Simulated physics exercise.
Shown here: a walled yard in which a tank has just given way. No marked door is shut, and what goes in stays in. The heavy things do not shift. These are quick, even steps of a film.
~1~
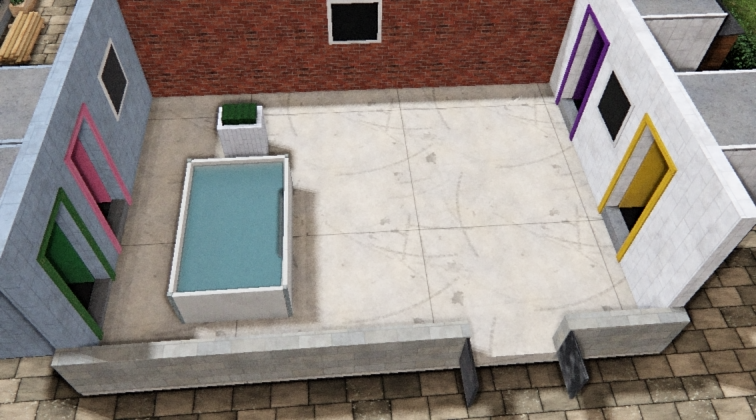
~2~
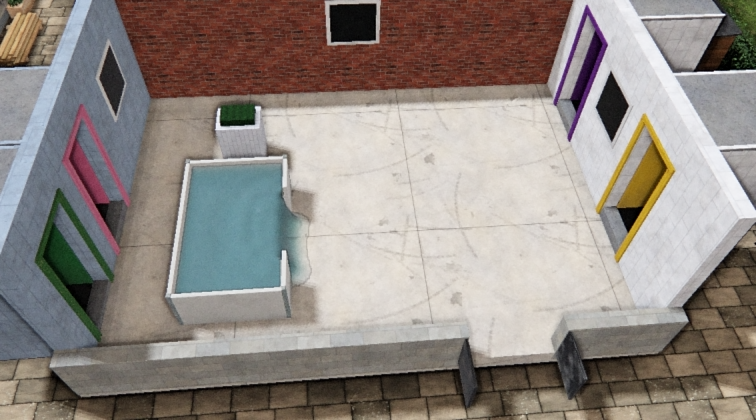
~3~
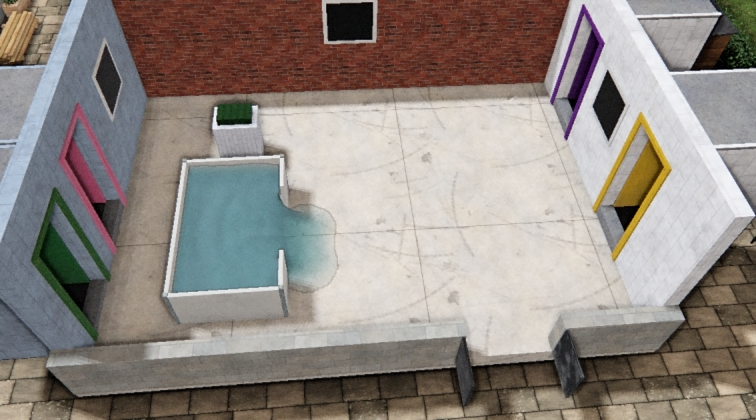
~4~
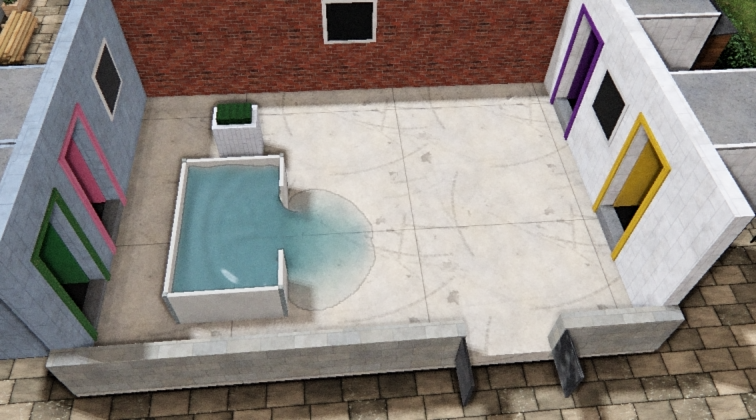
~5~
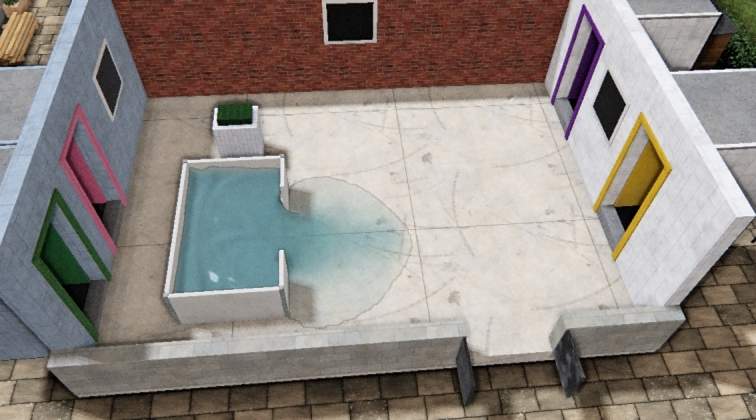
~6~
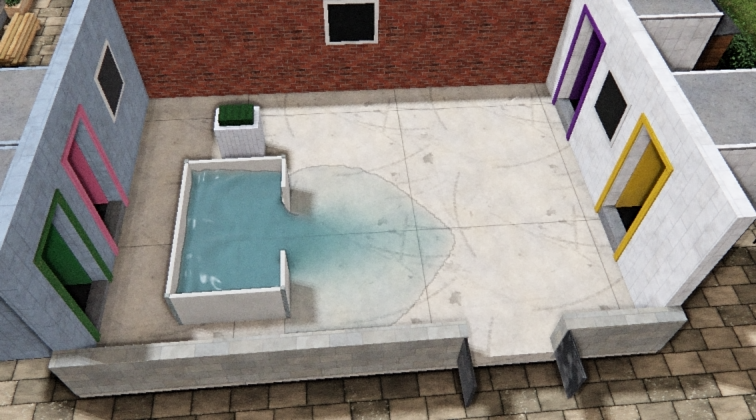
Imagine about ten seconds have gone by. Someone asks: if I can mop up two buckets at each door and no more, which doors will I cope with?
The green door: You will cope; the yellow door: You will cope; the pink door: You will cope; the purple door: You will cope.
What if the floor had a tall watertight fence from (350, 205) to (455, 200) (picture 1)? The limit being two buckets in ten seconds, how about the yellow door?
My guess is that the yellow one exceeds the limit.
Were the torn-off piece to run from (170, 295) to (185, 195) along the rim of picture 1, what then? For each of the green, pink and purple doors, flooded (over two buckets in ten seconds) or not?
Result - green door: Beyond the limit; pink door: Beyond the limit; purple door: Within bounds.
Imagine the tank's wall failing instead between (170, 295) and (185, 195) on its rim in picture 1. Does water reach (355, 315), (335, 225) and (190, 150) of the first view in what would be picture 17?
One by one: Unsoaked; unsoaked; waterlogged.
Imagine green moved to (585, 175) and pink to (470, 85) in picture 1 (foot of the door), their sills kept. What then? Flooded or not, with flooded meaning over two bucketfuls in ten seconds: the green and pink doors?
Taking them in turn, the green door crosses the limit and the pink door remains below the limit.
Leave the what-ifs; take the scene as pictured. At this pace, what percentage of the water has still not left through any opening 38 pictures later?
Roughly 92 parts in a hundred.
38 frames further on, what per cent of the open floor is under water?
I'd put it at roughly 60 per cent.
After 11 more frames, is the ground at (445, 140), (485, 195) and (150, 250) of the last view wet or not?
In turn: Awash, wet, dry.
A moment on, water covers 40 % of the floor; the green door not reached, the yellow door not reached, the pink door not reached, the purple door not reached.
Next, water covers 55 % of the floor; the green door not reached, the yellow door wet at the sill, nothing in, the pink door not reached, the purple door not reached.
Then, water covers 60 % of the floor; the green door not reached, the yellow door under two buckets in, the pink door not reached, the purple door wet at the sill, nothing in.
Later, water covers 60 % of the floor; the green door not reached, the yellow door under two buckets in, the pink door not reached, the purple door wet at the sill, nothing in.
In the end, water covers 85 % of the floor; the green door not reached, the yellow door under two buckets in, the pink door not reached, the purple door wet at the sill, nothing in.
